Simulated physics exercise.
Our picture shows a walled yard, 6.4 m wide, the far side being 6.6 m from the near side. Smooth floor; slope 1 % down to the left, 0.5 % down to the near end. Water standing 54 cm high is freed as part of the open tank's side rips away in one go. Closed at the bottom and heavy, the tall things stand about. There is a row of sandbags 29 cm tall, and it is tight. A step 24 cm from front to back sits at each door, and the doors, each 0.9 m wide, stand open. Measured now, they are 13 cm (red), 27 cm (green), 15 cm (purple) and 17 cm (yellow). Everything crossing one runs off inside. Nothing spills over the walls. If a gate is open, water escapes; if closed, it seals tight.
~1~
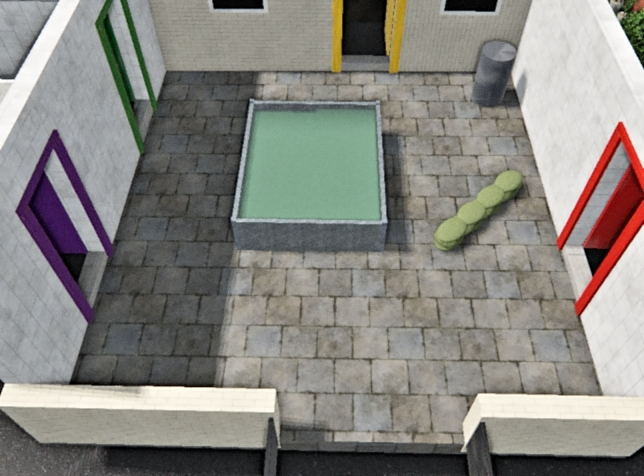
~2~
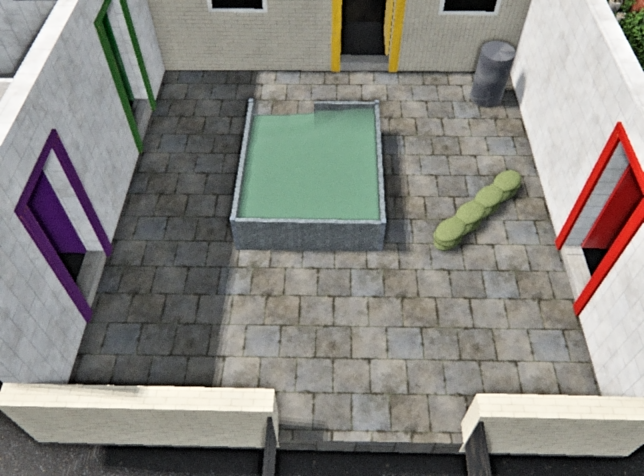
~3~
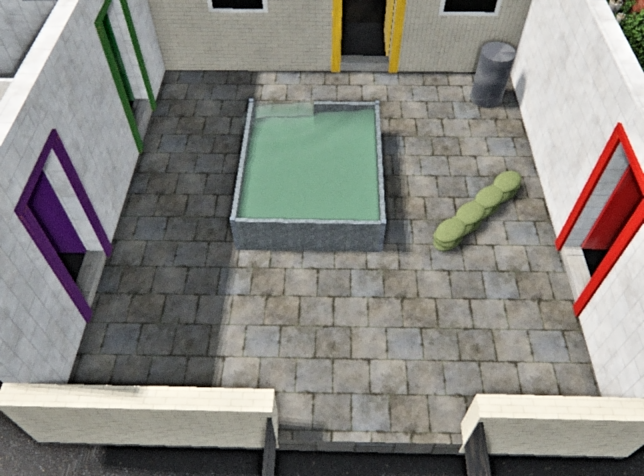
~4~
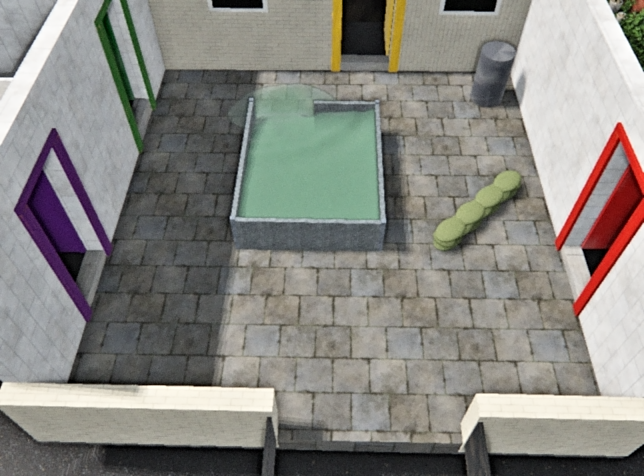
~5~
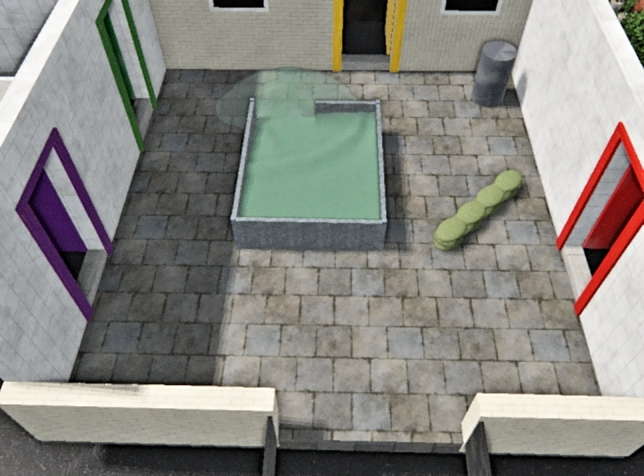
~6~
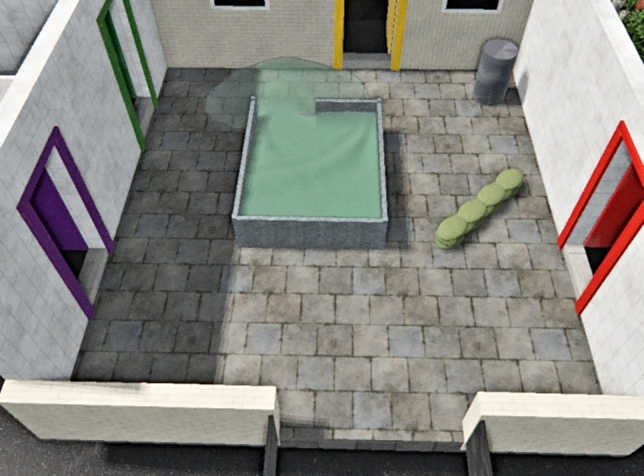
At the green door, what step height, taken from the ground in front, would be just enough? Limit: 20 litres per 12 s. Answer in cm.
10.5 cm.
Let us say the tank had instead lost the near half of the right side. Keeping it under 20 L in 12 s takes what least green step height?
Then the minimum is about 11.0 cm.
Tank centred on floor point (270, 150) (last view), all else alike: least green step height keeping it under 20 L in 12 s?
New minimum height: Approx. 8.5 cm.
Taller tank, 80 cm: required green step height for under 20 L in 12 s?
Some 16 cm.
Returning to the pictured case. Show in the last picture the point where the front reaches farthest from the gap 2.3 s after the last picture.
(509, 73).
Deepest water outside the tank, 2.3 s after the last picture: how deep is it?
Around 34 centimetres.
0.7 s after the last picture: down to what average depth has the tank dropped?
Around 42 centimetres.
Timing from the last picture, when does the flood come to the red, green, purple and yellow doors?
Door red: 3.8 seconds; door green: 1.3 seconds; door purple: 2.6 seconds; door yellow: 0.2 seconds.
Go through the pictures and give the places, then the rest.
The open tank at (312, 160) is whole and still, 54 cm deep; the green door at (132, 80) is dry, in the first frame.
The front is at a hidden place, 0.3 m from the gap on the far side; 0.2 m2 of floor is wet, 54 cm left at the back, in the second frame.
The front is at a hidden place, 0.7 m from the gap on the far side; 0.8 m2 of floor is wet, 54 cm left at the back, in the third frame.
The gap is on the far side, the front 1.2 m out at (296, 86); the back of the open tank holds 54 cm, in the fourth frame.
Water pours out on the far side and has run 1.7 m, to (269, 71); about 5 cm deep outside, 54 cm at the back, in the fifth frame.
Water pours out on the far side and has run 1.7 m, to (241, 69); about 5 cm deep outside, 55 cm at the back; the green door at (133, 77), 2.4 m from the gap, is still 1.4 m from the nearest water, in the sixth frame.
Then, 0.7 s after the last picture water covers 10 % of the floor, deepest (34 cm) near (283, 72); it has not reached the green door.
Then, 2.3 s after the last picture water covers 35 % of the floor, deepest (34 cm) near (177, 71); 14 cm at the green door, 0 litres in over its 27 cm step.
Then, 11.3 s after the last picture water covers 95 % of the floor, deepest (10 cm) near (61, 411); 7 cm at the green door, 0 litres in over its 27 cm step.
At the green door as built, the water peaked near 15 cm, 2.9 s after the last picture.
With a step of 9 cm, 33 litres would have come in within the 12 s; with 12 cm, 10 litres. So under 20 litres takes about 10.5 cm.
